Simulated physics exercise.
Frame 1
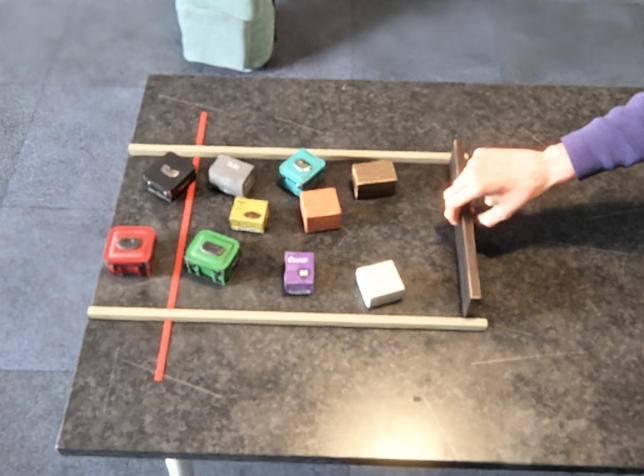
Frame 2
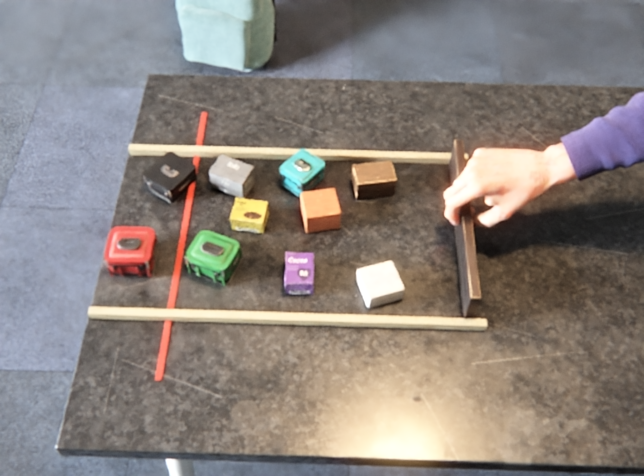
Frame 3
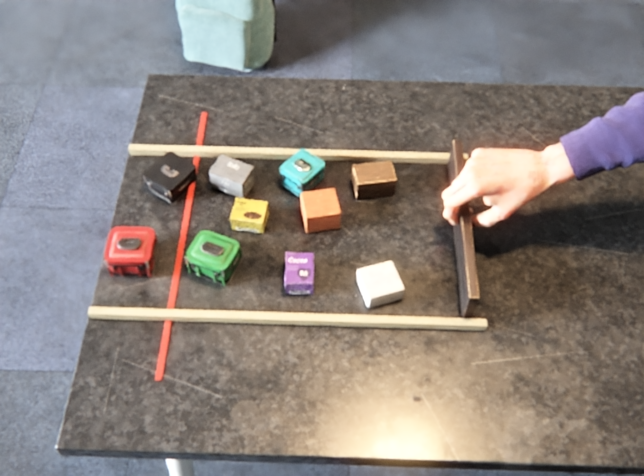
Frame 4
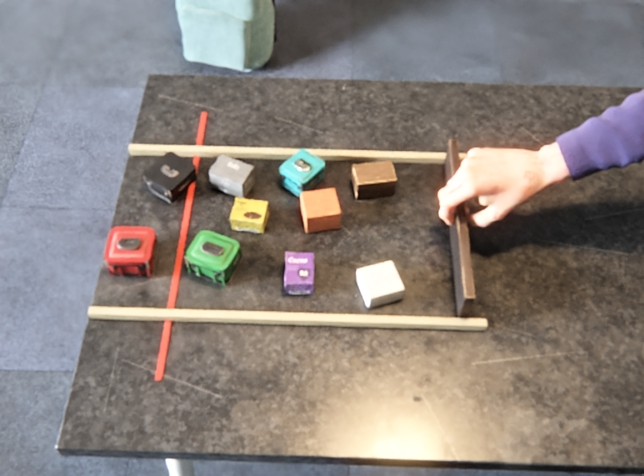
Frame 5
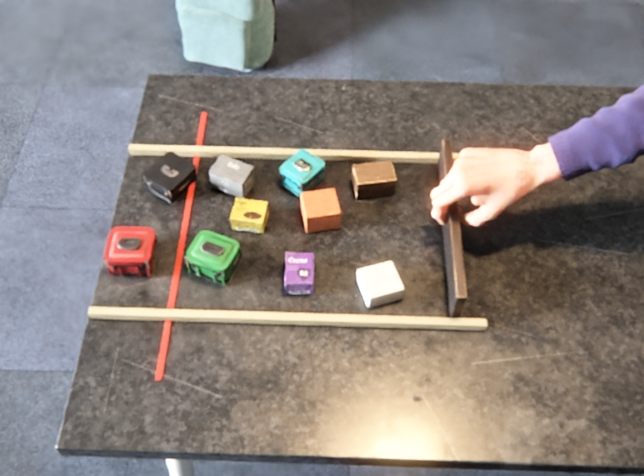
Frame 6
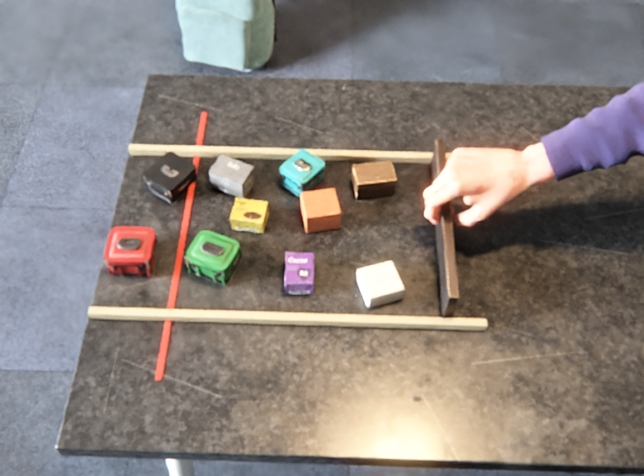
A dark board, gripped by a hand in a purple sleeve, stands still at first at the right of a scatter of small boxes and blocks between two pale rails. The hand then slides it slowly a short way left, toward the white block, while the objects and red tape stay put.
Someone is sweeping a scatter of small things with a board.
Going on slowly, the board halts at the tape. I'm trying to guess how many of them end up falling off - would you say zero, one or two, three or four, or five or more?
I would say three or four.
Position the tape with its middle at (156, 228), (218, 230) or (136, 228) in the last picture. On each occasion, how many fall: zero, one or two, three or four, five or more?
In order: More than four, one or two, at least five.
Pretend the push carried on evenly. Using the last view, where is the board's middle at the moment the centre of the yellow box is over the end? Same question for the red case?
(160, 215) and (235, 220), more or less.
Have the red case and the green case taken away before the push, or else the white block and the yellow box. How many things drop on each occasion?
You'd count 2 the first time and 3 the second time.
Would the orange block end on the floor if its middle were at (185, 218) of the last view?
The orange block holds its place.
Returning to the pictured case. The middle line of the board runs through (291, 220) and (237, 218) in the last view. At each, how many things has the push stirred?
Up to then 9, and up to the other point 10.
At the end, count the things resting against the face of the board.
The number is 3.
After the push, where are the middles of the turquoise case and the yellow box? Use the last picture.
The turquoise case comes to rest close to (136, 172), while the yellow box rests close to (134, 214).
Soon after, none off yet; red case at rest near (132, 252); black case at rest near (172, 178); green case at rest near (214, 257).
In the end, the number that fall off is three or four; gone, grey box, green case, black case and red case.
